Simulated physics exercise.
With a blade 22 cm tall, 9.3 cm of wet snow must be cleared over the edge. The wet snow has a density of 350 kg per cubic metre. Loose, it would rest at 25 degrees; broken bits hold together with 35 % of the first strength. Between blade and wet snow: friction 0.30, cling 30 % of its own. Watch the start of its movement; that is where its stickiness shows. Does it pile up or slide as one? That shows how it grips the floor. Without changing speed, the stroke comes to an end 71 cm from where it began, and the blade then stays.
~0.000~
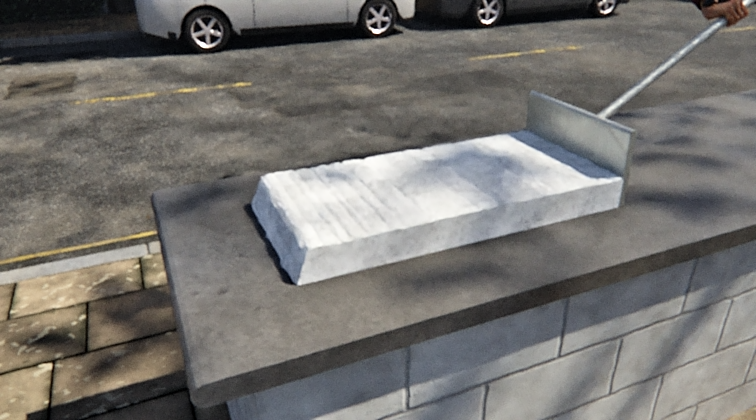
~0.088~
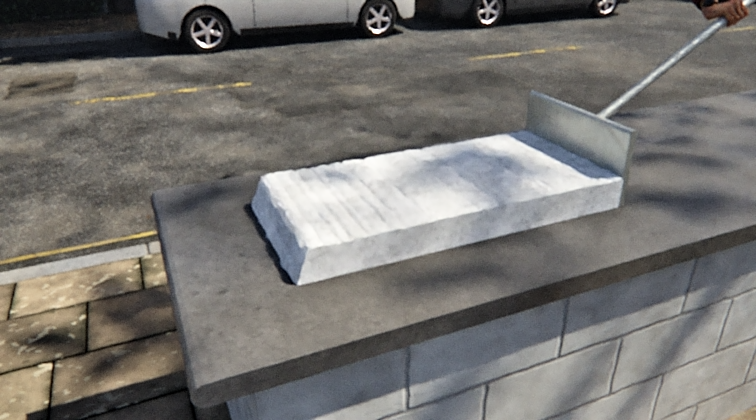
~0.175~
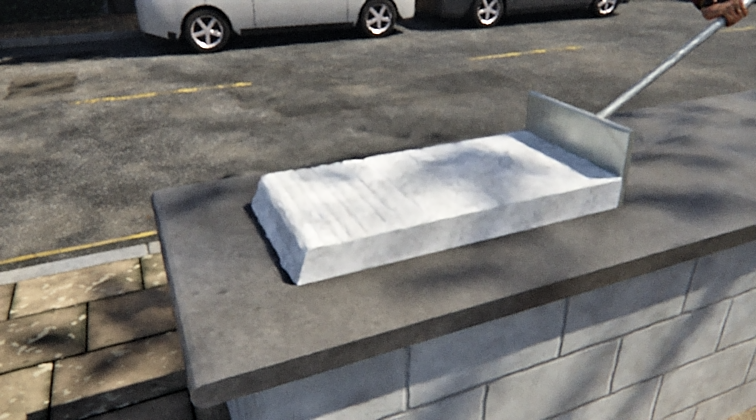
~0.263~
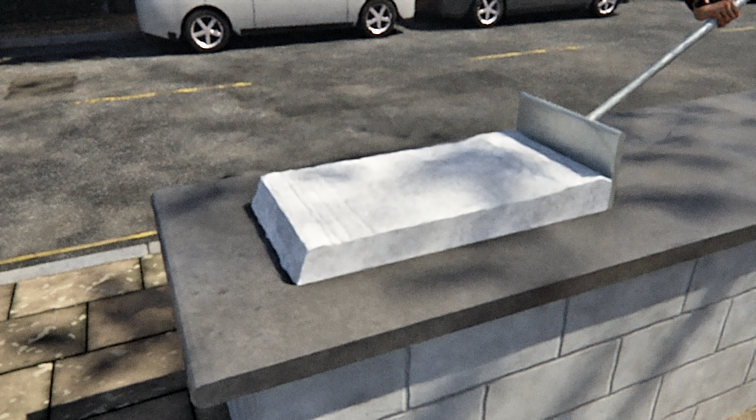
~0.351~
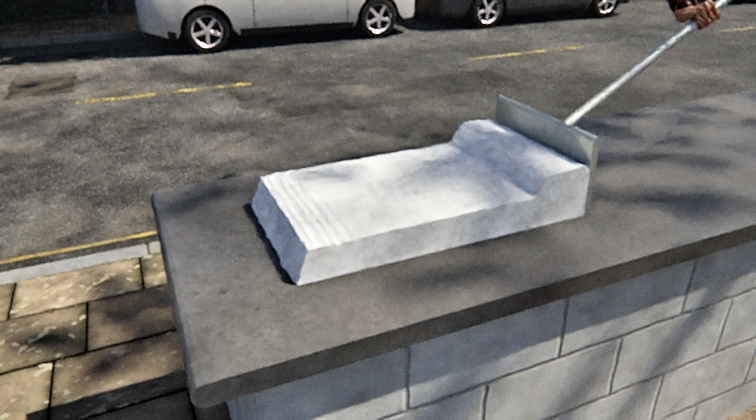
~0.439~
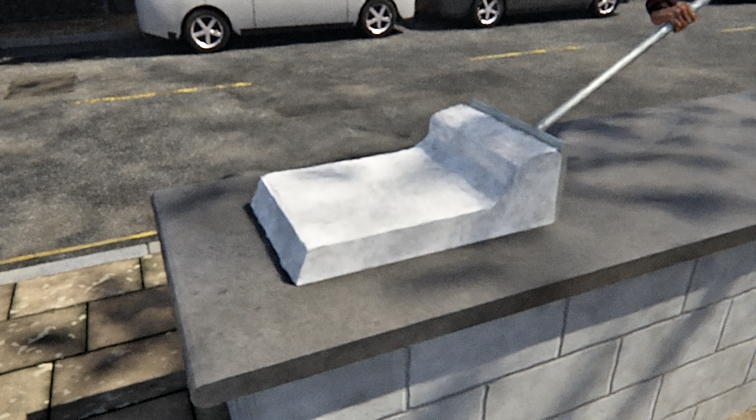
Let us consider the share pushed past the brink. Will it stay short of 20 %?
Yes, it ends below 20 %.
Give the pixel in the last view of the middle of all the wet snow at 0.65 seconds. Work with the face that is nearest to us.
Centre noted at roughly (404, 226).
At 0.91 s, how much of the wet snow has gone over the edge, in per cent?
Roughly 0 percent.
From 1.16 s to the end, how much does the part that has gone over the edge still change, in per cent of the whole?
The share shifts by around 0 % up to the end.
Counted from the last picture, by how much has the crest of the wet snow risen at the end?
The gap comes to roughly 6 centimetres.
After 0.65 s, 0 % has gone over the edge.
After 0.91 s, 0 % has gone over the edge.
After 1.16 s, 10 % has gone over the edge.
After 1.42 s, 10 % has gone over the edge.
After 1.52 s, at the end, 10 % has gone over the edge.
